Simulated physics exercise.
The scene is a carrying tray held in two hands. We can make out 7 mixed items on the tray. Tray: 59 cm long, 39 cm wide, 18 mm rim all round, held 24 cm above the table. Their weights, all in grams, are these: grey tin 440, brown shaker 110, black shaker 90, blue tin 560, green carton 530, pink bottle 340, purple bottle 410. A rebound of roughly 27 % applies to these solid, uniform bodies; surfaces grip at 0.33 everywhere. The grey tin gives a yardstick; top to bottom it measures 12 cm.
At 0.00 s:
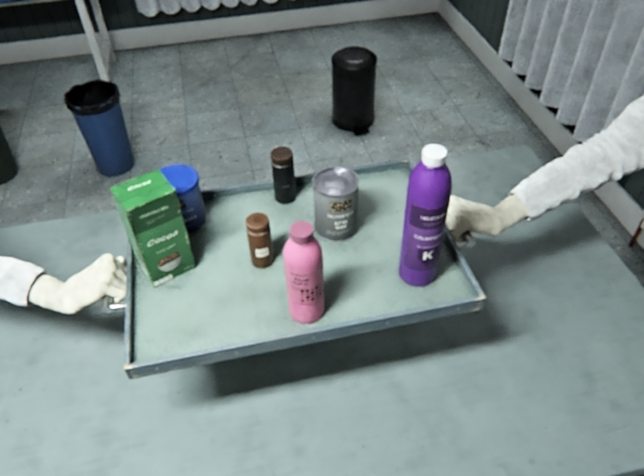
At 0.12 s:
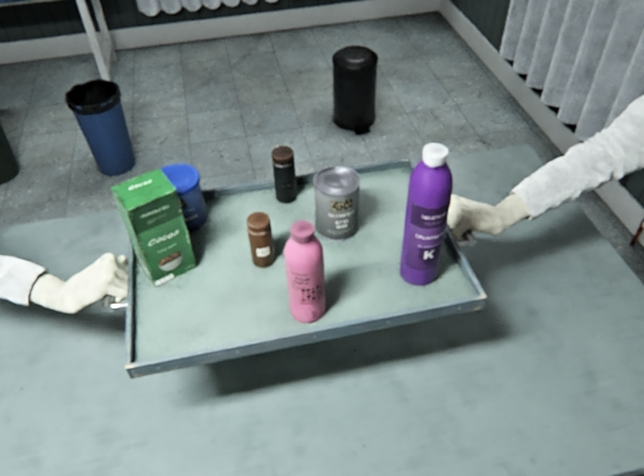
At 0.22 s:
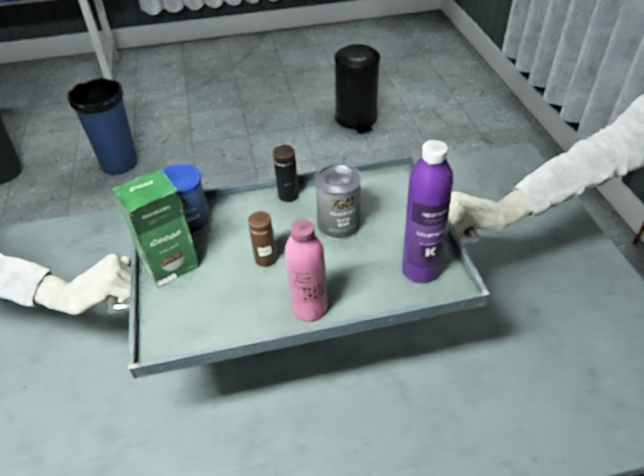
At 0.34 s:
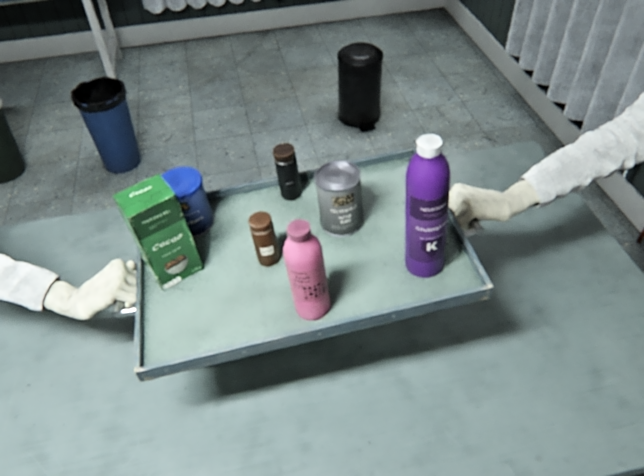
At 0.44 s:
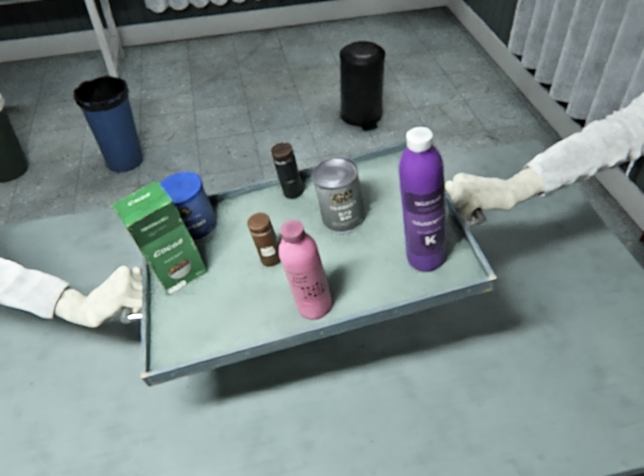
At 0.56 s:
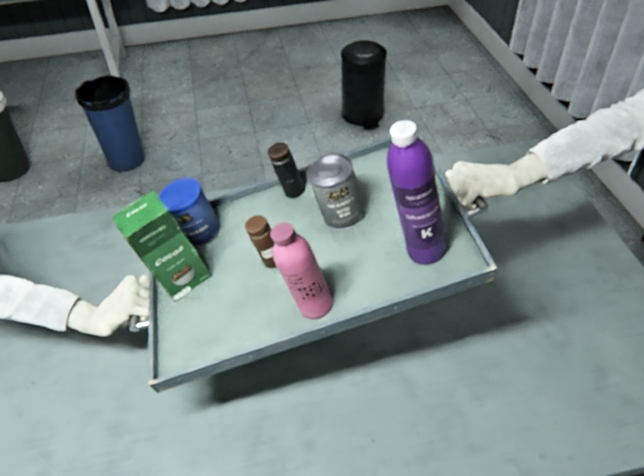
Two gloved hands hold a tray of containers level, then tilt its left edge downward.
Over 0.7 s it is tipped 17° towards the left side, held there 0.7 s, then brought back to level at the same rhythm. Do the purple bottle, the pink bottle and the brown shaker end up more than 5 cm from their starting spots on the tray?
Purple bottle: Yes; pink bottle: Yes; brown shaker: Yes.
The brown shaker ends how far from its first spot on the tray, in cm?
The shift is close to 9 cm.
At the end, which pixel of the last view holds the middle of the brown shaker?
It comes to rest near (224, 232).
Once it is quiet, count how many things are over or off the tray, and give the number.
I get 2.
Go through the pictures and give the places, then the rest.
Tray level; purple bottle (425, 218); pink bottle (304, 273); brown shaker (260, 241), in the first picture.
Tray level; blue tin (181, 200); green carton (157, 230), in the second picture.
Tray tilted 1°, left edge down; grey tin (339, 203); black shaker (286, 174), in the third picture.
Tray tilted 4°, left edge down; blue tin (186, 203); green carton (161, 234), in the fourth picture.
Tray tilted 8°, left edge down; grey tin (340, 196); black shaker (288, 171), in the fifth picture.
Tray tilted 13°, left edge down; purple bottle (416, 196); pink bottle (301, 271); brown shaker (265, 242), in the sixth picture.
After 1.16 s, tray tilted 17°, left edge down; purple bottle on its side near (324, 247); pink bottle tipped 27° from how it sat near (271, 289).
After 1.26 s, tray tilted 17°, left edge down; purple bottle on its side near (308, 257); pink bottle tipped 72° from how it sat near (242, 327).
After 1.56 s, tray tilted 17°, left edge down; pink bottle on its side near (204, 326); purple bottle on its side near (285, 262); brown shaker slid 6 cm near (233, 247).
At rest (2.9 s), tipped over on the tray, pink bottle and purple bottle; not toppled but over 5 cm from the start, brown shaker; the other 4 in place, give or take 5 cm. Seen from the same camera at the end, purple bottle near (290, 258), pink bottle near (199, 308).
